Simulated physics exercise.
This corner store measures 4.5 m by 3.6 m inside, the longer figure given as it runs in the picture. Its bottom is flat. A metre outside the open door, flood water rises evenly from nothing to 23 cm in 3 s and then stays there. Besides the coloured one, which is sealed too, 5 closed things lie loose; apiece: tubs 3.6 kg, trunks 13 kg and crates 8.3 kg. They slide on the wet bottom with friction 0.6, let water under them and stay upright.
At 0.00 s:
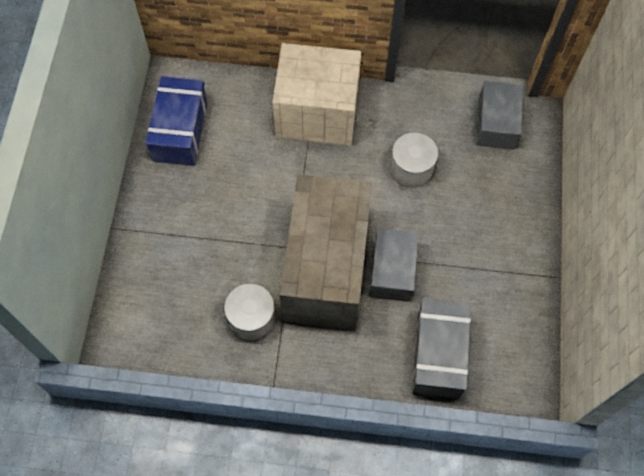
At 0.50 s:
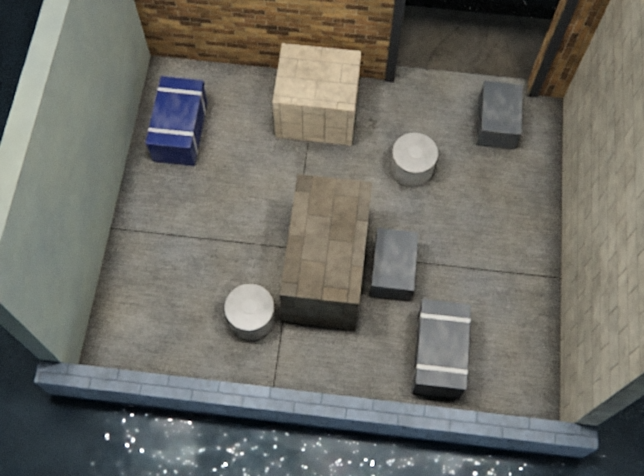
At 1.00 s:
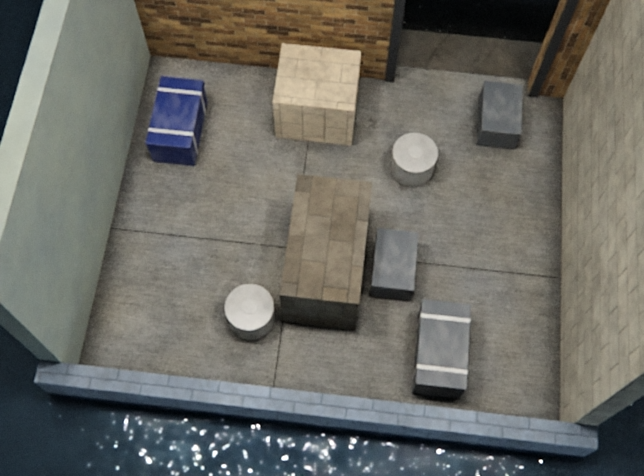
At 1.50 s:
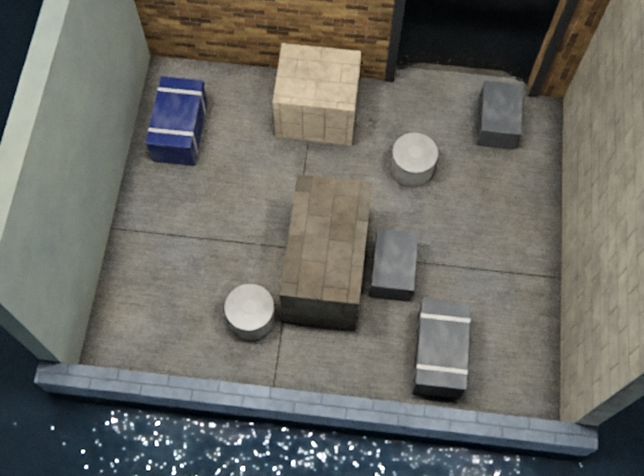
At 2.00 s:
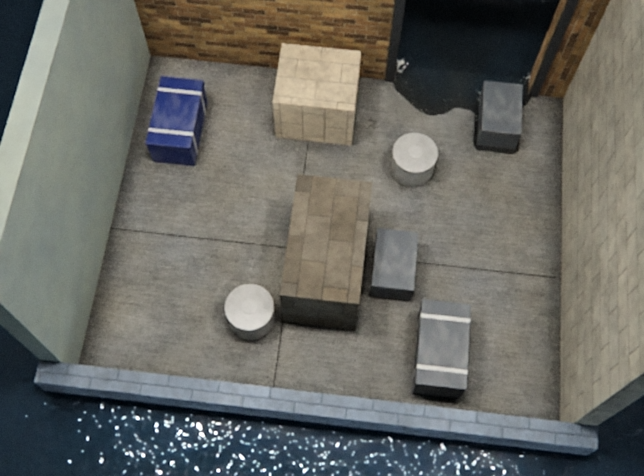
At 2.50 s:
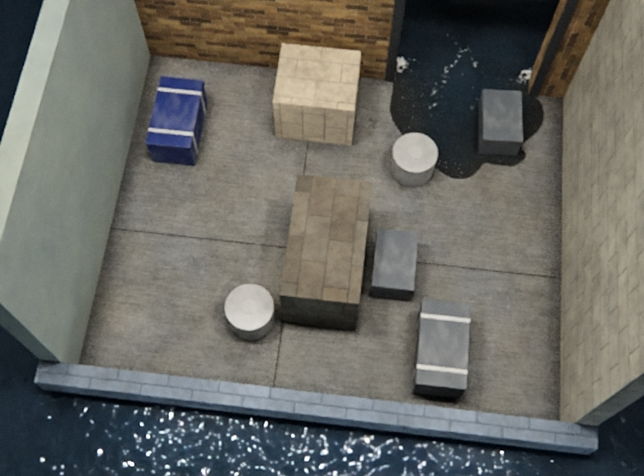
At first, a walled room seen from above is dry, with a blue trunk at upper left among boxes and round stools. Dark, glinting water then appears outside the low front wall, and later enters through the doorway at upper right, spreading around a grey box that shifts very slightly.
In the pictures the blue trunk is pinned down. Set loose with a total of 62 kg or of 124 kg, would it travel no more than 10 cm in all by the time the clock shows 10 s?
I expect that the smaller load will do.
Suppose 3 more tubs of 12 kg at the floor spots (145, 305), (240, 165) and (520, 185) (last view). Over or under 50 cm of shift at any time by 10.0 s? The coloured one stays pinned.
In that order: Over, less, more.
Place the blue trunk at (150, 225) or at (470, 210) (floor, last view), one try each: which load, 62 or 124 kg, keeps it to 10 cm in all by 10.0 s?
In that order: The smaller is enough; the smaller is enough.
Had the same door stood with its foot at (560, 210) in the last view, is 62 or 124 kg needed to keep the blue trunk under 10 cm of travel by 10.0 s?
In that case the lower weight is enough.
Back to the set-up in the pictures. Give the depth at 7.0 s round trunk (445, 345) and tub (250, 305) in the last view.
Roughly 16 and 2 cm.
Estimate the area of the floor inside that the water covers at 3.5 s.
Some 4.5 m2.
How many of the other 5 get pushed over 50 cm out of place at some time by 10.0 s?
That makes 5.
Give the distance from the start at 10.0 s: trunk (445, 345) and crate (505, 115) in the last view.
In that order: 300 cm, 250 cm.
After 3.5 s the blue trunk would be 0 cm from its start with 62 kg and 0 cm from its start with 124 kg; 0 cm of water round it then.
After 4.5 s the blue trunk would be 0 cm from its start with 62 kg and 0 cm from its start with 124 kg; 0 cm of water round it then.
After 7.0 s the blue trunk would be 0 cm from its start with 62 kg and 0 cm from its start with 124 kg; 3 cm of water round it then.
After 10.0 s the blue trunk would be 0 cm from its start with 62 kg and 0 cm from its start with 124 kg; 8 cm of water round it then.
